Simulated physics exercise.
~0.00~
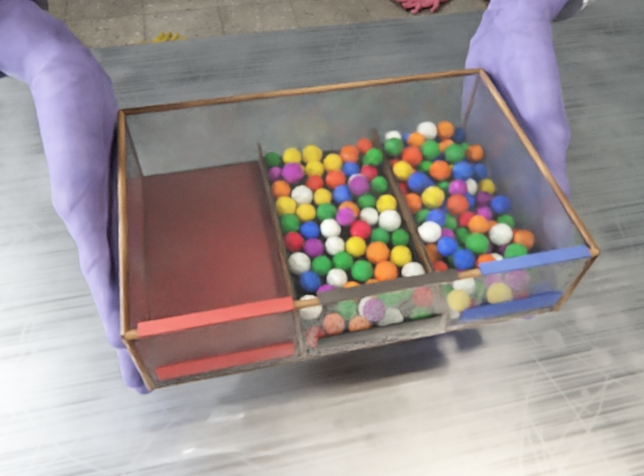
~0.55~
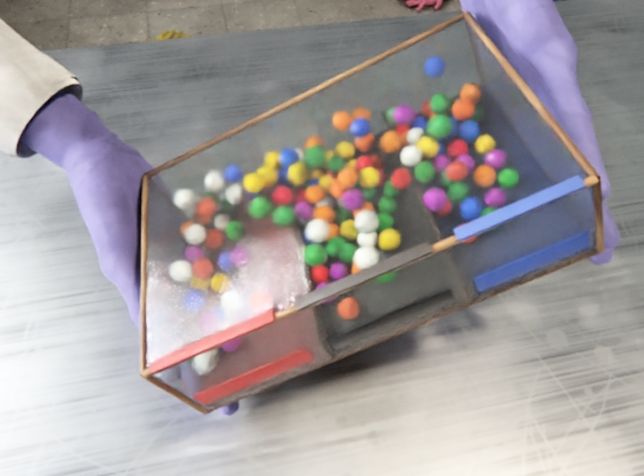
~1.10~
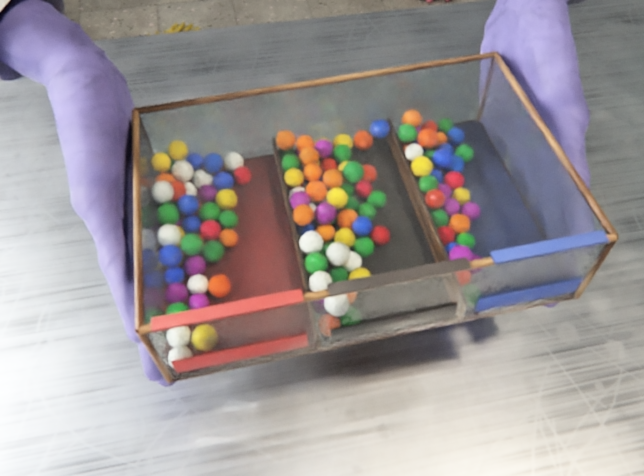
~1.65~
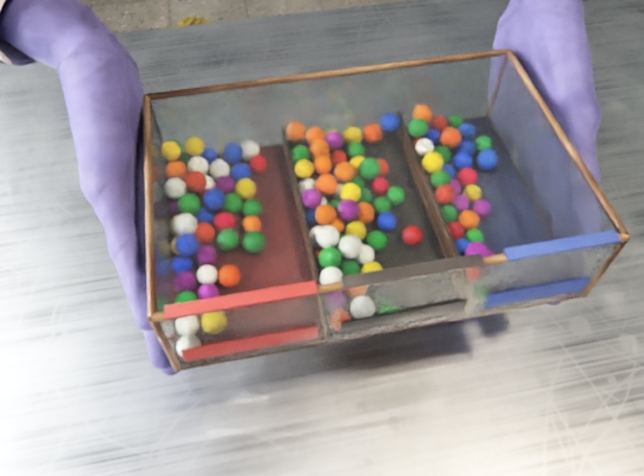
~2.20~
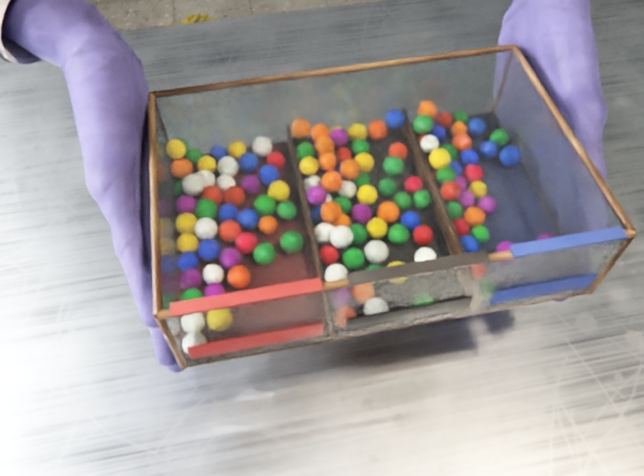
A clear-sided tray with wooden edges, held in two purple-gloved hands above a streaked grey tabletop, is seen from above at an angle. Its three compartments have a red floor at left, black in the middle and blue at right, with many multicoloured balls filling the middle and right ones while the red one is empty. The hands tip the tray so its left end drops, and balls tumble leftward over the dividers. They bring it back level, and the balls settle, spreading slightly. Finally, all three compartments hold a good share, mostly gathered toward their left sides.
